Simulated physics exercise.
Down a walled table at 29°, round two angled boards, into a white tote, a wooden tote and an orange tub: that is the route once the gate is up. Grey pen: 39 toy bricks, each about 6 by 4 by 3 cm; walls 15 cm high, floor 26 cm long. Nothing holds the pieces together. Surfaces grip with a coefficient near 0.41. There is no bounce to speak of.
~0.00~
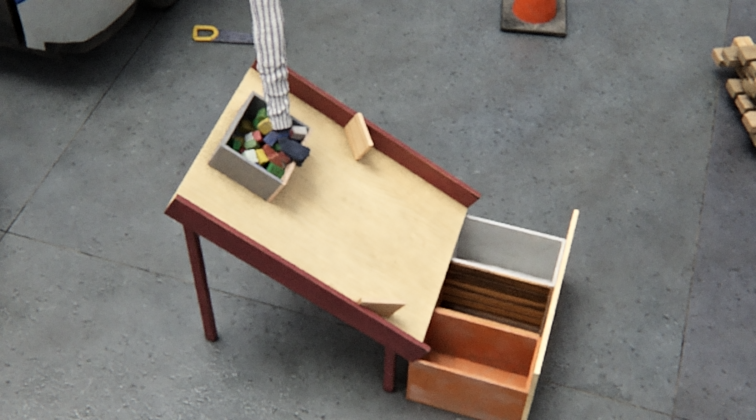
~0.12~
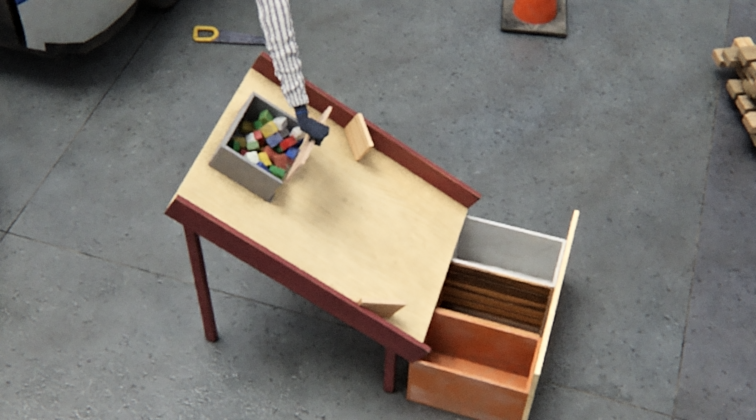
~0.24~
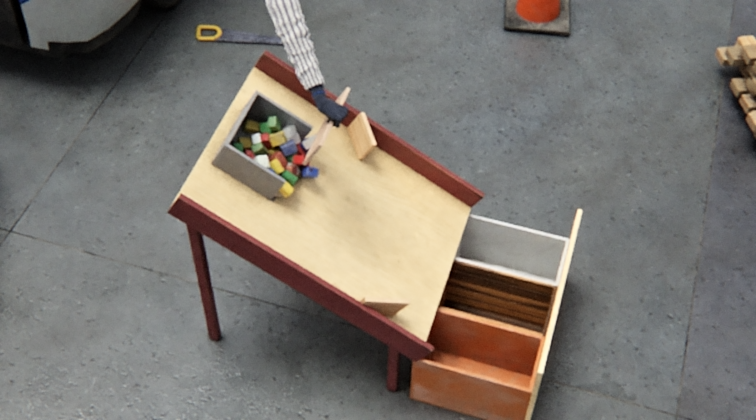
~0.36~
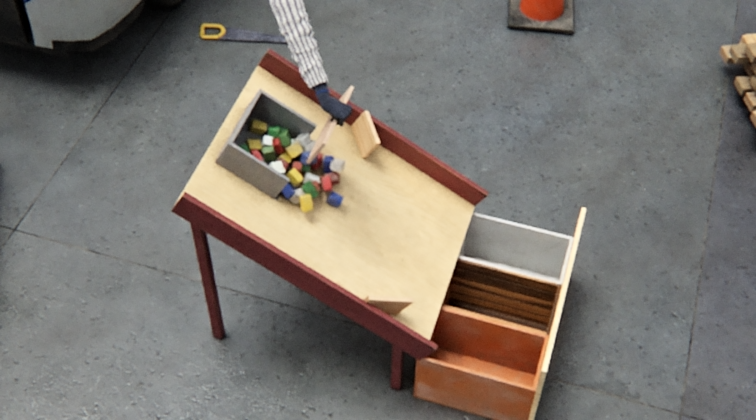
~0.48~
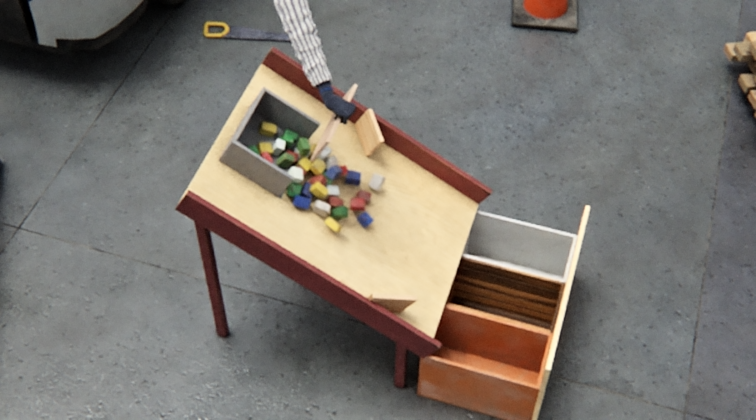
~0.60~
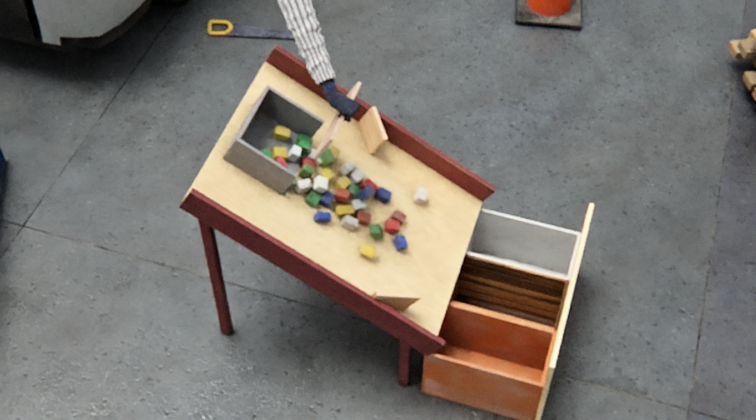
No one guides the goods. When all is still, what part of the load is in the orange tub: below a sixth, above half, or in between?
Expect fewer than one in six of the load in the orange tub.
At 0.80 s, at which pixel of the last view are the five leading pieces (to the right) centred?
At about (461, 262).
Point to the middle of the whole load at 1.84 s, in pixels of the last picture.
Near (527, 332).
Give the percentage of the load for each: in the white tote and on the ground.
About 10 and 0 per cent.
After 0.80 s, 2 still in the grey pen, 35 on the slope and 2 in the air.
After 1.05 s, 1 in the white tote, 8 in the wooden tote, 1 in the orange tub, 24 on the slope and 5 in the air.
After 1.39 s, 2 in the white tote, 25 in the wooden tote, 2 in the orange tub, 7 on the slope and 3 in the air.
Final count (at 1.84 s), 3 in the white tote, 34 in the wooden tote and 2 in the orange tub. Asked share, 2 of 39, 5 per cent.
